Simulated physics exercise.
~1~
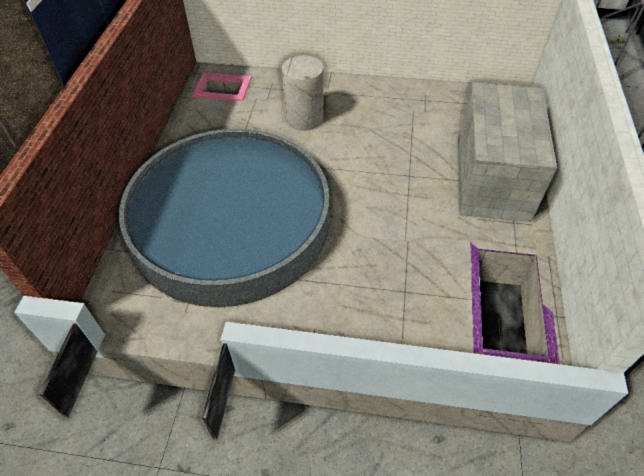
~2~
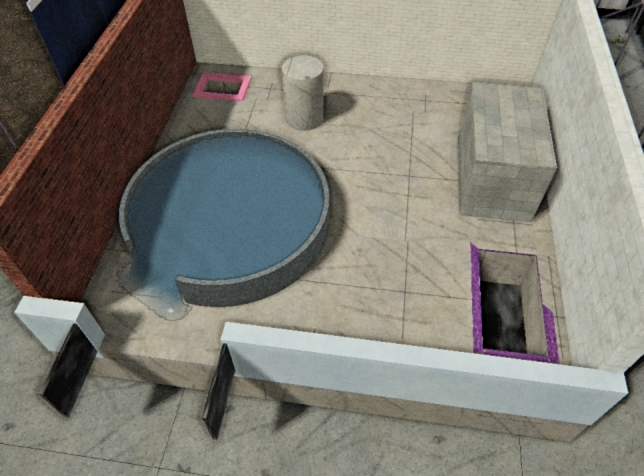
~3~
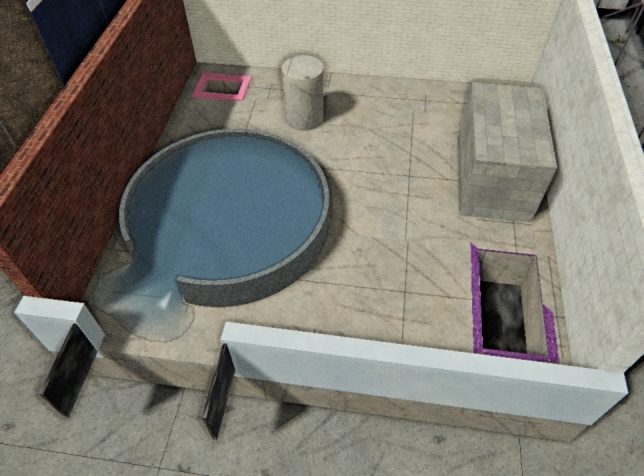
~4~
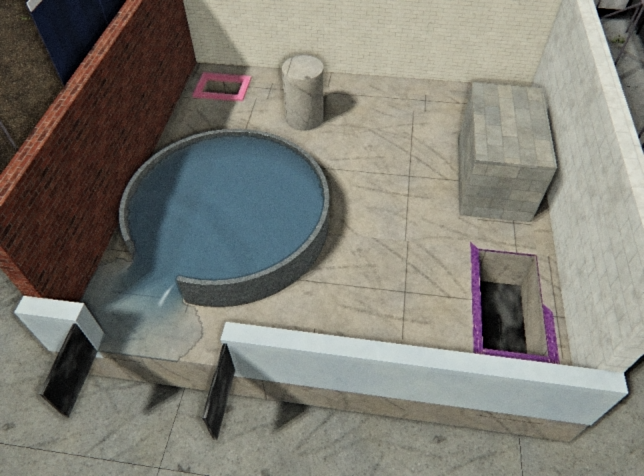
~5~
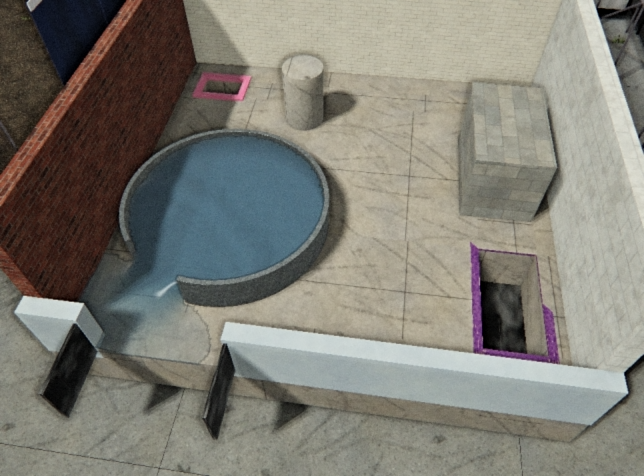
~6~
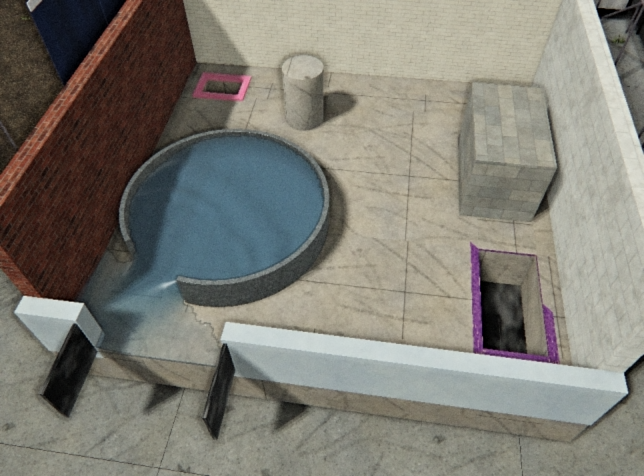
Water pouring from a gap in the front left rim of a round pool, spreading across the concrete toward an opening between low white walls.
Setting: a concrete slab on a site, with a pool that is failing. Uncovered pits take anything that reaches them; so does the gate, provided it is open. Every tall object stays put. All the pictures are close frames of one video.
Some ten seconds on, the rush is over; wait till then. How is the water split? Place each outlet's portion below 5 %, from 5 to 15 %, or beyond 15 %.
At the end, the gate gets a sizeable chunk - beyond fifteen per cent. The purple pit gets a mere sliver - short of five per cent. The pink pit gets a mere sliver - short of five per cent.
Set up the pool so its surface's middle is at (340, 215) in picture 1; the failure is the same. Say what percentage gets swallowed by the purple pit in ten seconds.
In per cent: Purple 12.
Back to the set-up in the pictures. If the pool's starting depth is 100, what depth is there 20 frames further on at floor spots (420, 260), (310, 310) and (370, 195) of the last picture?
About 0, 0 and 0 percent, in that order.
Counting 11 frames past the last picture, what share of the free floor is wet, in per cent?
That comes to about 10 per cent.
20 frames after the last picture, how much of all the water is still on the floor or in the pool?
Near 76 in a hundred.
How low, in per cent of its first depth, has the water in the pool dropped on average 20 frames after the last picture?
Close to 60 in a hundred.
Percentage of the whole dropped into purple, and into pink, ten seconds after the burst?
In order, near 0 and 2 in a hundred.
A moment on, water covers 5 % of the floor; the gate 5 %, the purple pit 0 %, the pink pit 0 %.
Next, water covers 10 % of the floor; the gate 12 %, the purple pit 0 %, the pink pit 0 %.
Then, water covers 15 % of the floor; the gate 23 %, the purple pit 0 %, the pink pit 0 %.
Later, water covers 25 % of the floor; the gate 39 %, the purple pit 0 %, the pink pit 1 %.
In the end, water covers 35 % of the floor; the gate 55 %, the purple pit 0 %, the pink pit 1 %.
